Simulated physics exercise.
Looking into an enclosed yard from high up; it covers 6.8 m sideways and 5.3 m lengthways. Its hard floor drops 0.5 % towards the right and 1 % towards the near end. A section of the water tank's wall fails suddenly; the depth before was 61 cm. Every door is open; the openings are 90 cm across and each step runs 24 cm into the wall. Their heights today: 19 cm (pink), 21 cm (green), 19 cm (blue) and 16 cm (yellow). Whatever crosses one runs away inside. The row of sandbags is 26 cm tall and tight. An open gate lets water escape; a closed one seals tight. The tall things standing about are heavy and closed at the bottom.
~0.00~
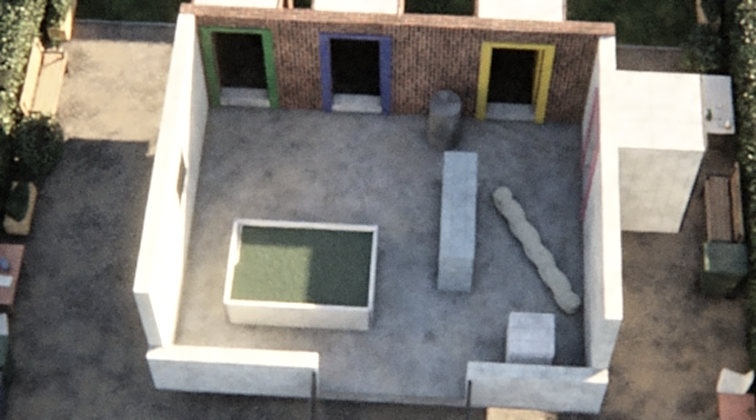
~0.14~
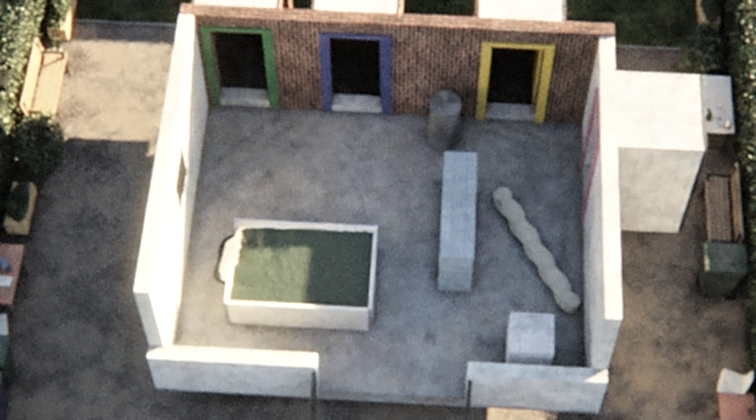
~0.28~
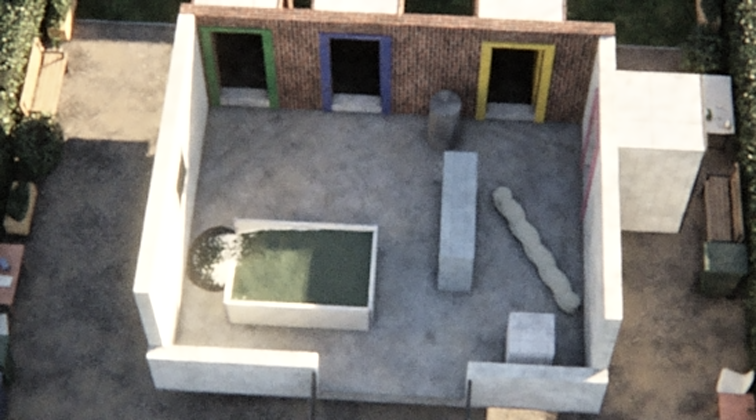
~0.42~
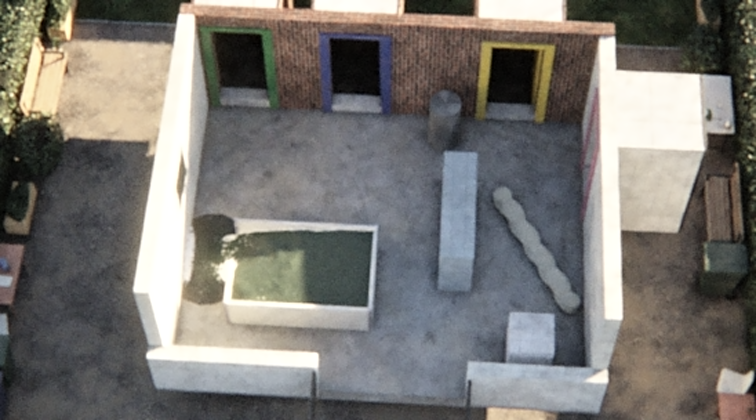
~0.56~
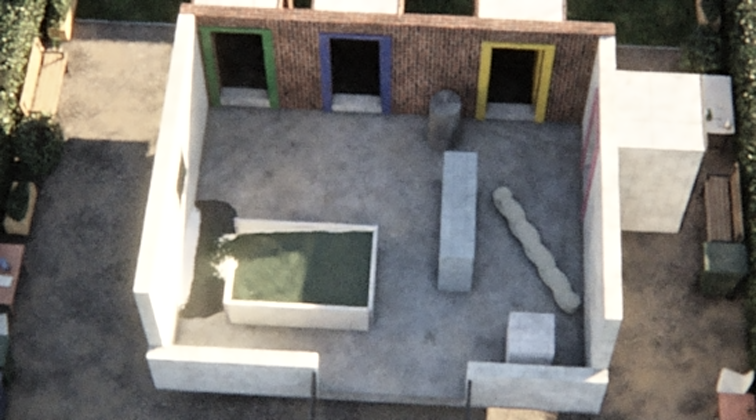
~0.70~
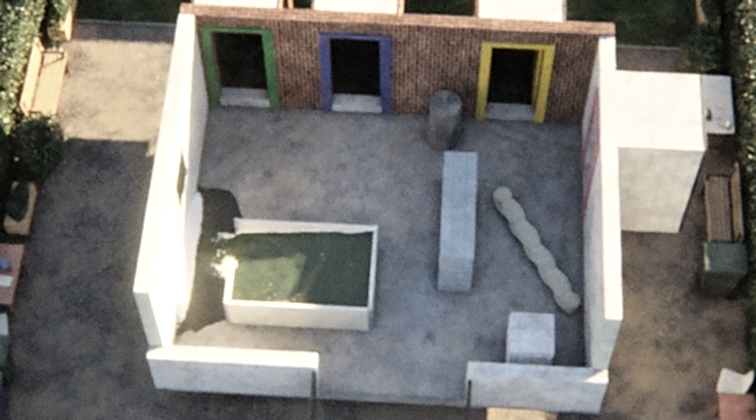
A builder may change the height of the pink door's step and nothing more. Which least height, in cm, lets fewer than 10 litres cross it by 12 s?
About 6 cm.
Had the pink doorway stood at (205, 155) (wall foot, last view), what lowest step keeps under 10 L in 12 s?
About 5.5 cm.
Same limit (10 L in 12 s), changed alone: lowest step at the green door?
Roughly 19 cm at green.
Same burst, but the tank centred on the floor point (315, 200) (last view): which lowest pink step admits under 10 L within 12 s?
Some 9.0 cm.
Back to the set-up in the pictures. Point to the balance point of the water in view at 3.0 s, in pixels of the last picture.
At about (275, 261).
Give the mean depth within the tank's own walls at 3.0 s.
Roughly 34 cm on average.
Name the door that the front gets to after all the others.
Last comes the pink one.
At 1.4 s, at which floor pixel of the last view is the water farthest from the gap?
At about (208, 115).
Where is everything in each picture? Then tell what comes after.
In the first picture, still water, 61 cm deep, in the water tank at (302, 267); the pink door at (590, 161) is dry.
In the second picture, the front is at (220, 277), 0.3 m from the gap at (237, 254); 0.2 m2 of floor is wet, 61 cm left at the back.
In the third picture, the gap is at (238, 256), the front 0.8 m out at (190, 266); the back of the water tank holds 61 cm.
In the fourth picture, the gap is at (238, 256), the front 0.9 m out at (192, 226); the back of the water tank holds 61 cm.
In the fifth picture, the gap is at (238, 256), the front 1.1 m out at (195, 206); the back of the water tank holds 61 cm.
In the sixth picture, the gap is at (238, 256), the front 1.4 m out at (177, 332); the back of the water tank holds 61 cm; 6.1 m in a straight line remain to the pink door at (590, 161).
After 1.4 s water covers 15 % of the floor, deepest (45 cm) near (198, 254); it has not reached the pink door.
After 3.0 s water covers 35 % of the floor, deepest (30 cm) near (188, 253); it has not reached the pink door.
After 12.0 s water covers 95 % of the floor, deepest (10 cm) near (577, 293); 7 cm at the pink door, 0 litres in over its 19 cm step.
At the pink door as built, the water arrived by 5.6 s and peaked near 8 cm at 6.0 s.
Run again over the same 12 s with other heights there, 16 litres in over 5.5 cm, 3 litres over 7.5 cm. The limit of 10 litres is kept from about 6 cm up.
